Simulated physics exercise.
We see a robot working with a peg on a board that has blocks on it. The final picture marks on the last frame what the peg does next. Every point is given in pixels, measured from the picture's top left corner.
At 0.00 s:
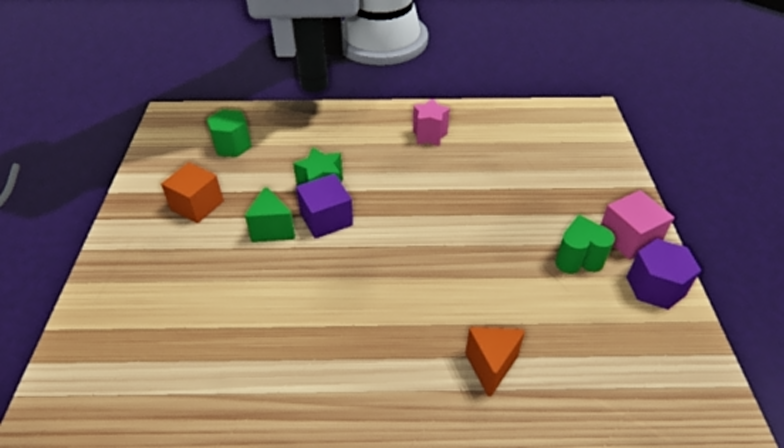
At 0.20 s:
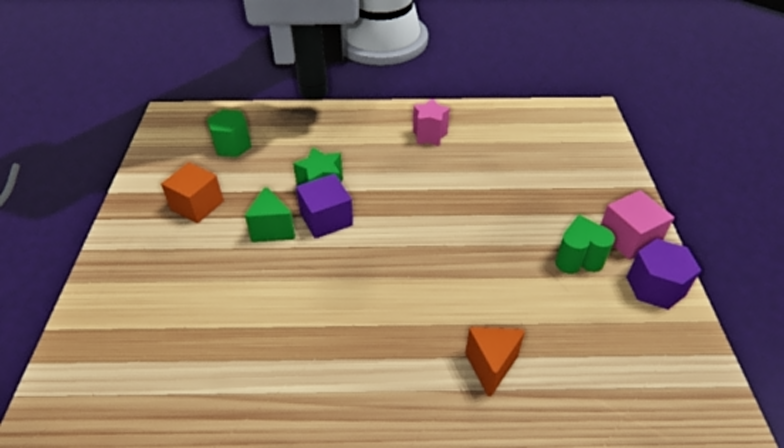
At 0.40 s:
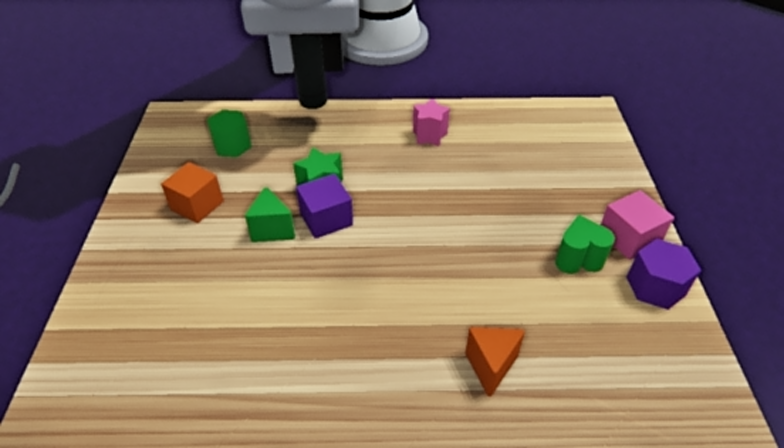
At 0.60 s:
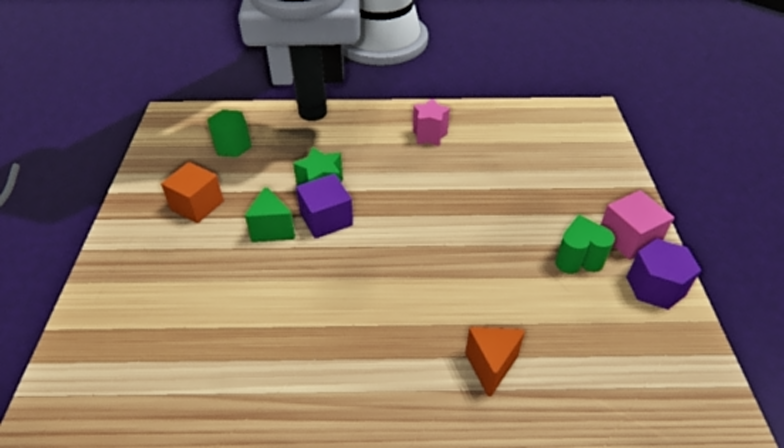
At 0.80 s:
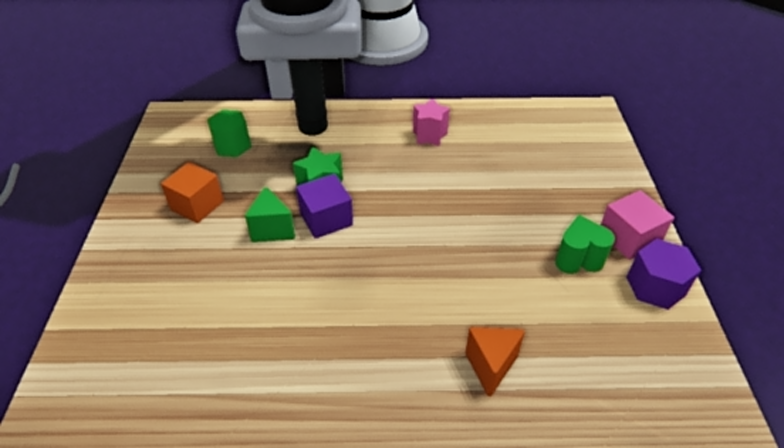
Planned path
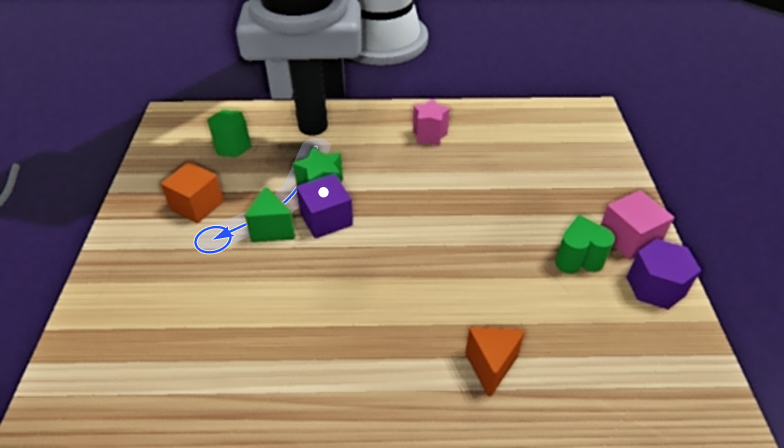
On a striped wooden board scattered with green, orange, purple and pink blocks, a robot's dark peg starts at the far edge and moves a short way toward the green star, while the blocks stay still.
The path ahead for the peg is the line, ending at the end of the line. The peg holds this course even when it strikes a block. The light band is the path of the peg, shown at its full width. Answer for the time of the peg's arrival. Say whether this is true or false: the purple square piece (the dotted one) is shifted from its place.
The claim holds.
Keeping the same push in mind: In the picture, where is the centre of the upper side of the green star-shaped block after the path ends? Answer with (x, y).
Roughly at (304, 198).
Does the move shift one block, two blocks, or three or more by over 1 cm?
Number moved: 3+.
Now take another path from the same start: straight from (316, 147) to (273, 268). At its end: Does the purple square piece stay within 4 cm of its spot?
No
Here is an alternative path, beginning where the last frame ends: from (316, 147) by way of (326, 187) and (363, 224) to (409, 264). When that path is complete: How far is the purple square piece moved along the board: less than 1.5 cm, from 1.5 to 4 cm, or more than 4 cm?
Above 4 cm.
Drawn move, from (316, 147) over (301, 181) and (267, 214) to (213, 239); the dot is on the purple square piece.
On the path given first. One third of the way, peg at (298, 162); green star-shaped block at (317, 178), turned 15° anticlockwise; purple square piece at (330, 207).
Two thirds of the way, peg at (262, 195); green triangular block at (259, 215), turned 20° anticlockwise; green star-shaped block at (304, 198), turned 50° anticlockwise; purple square piece at (340, 220), turned 30° anticlockwise.
At the end, peg at (207, 220); orange square piece still; green triangular block at (245, 221), turned 80° anticlockwise; green star-shaped block at (304, 198), turned 50° anticlockwise; purple square piece at (340, 220), turned 30° anticlockwise.
